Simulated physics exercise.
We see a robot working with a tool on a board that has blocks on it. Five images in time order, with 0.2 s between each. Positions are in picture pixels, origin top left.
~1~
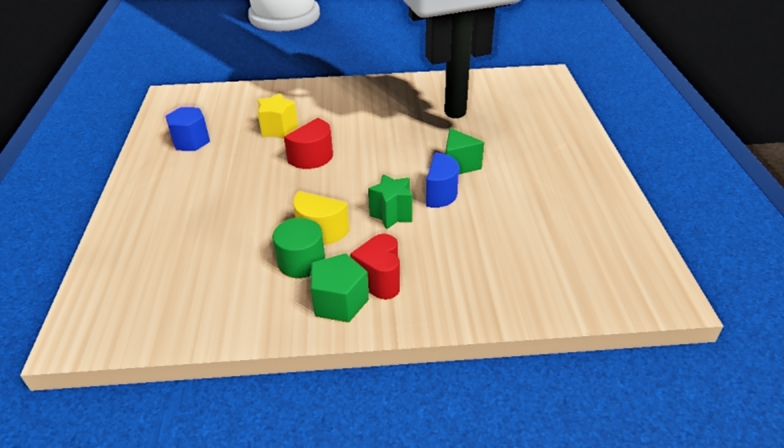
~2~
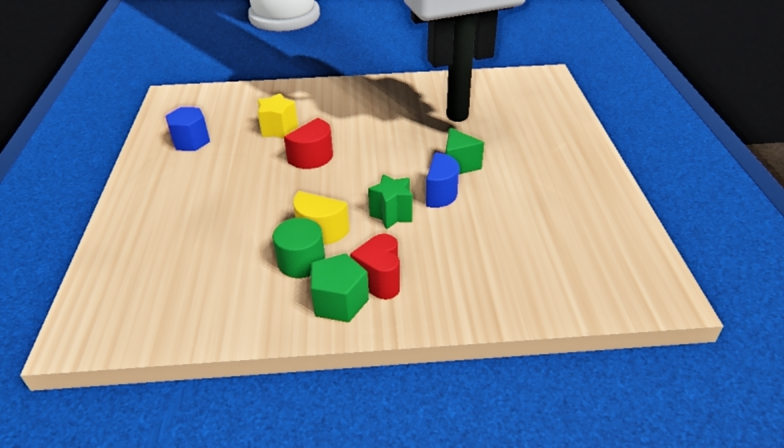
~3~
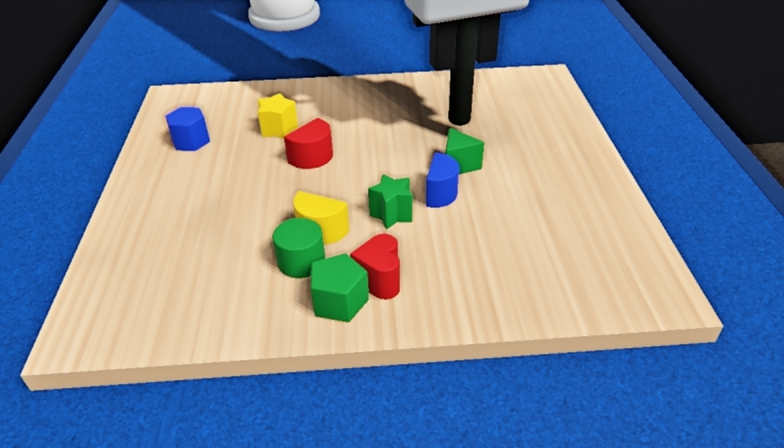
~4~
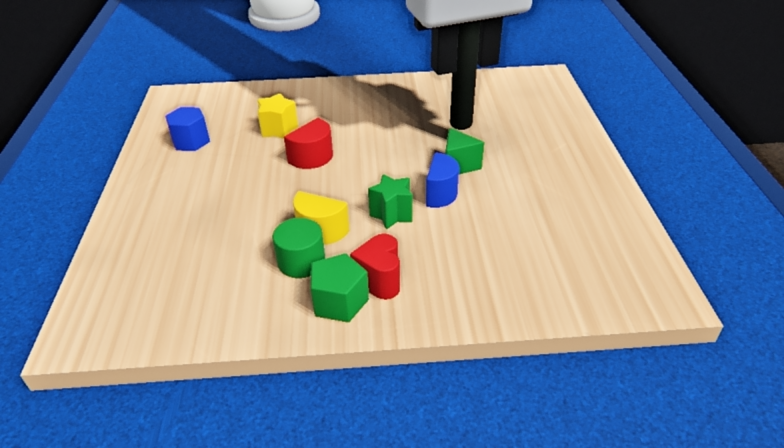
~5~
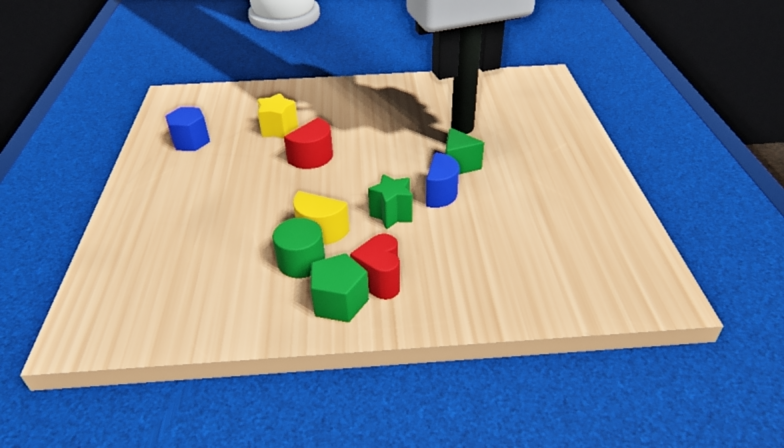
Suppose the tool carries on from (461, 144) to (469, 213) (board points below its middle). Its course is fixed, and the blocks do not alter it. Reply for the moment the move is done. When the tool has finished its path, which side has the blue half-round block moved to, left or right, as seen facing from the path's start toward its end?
Displaced right.
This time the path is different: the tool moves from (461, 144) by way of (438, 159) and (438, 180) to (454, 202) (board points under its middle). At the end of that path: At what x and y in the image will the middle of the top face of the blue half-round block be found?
Most likely (454, 190).
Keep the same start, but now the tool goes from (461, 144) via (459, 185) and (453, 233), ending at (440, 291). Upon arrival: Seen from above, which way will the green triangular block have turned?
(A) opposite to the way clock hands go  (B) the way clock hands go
Correct choice: A.
What follows on the original path. One third of the way, tool at (465, 151); blue half-round block at (437, 176); green triangular block at (457, 152).
Two thirds of the way, tool at (467, 173); green star-shaped block at (389, 188); blue half-round block at (426, 185), turned 35° anticlockwise; green triangular block at (444, 167), turned 40° clockwise.
At the end, tool at (470, 198); green star-shaped block at (387, 188); blue half-round block at (425, 185), turned 40° anticlockwise; green triangular block at (442, 168), turned 50° clockwise.
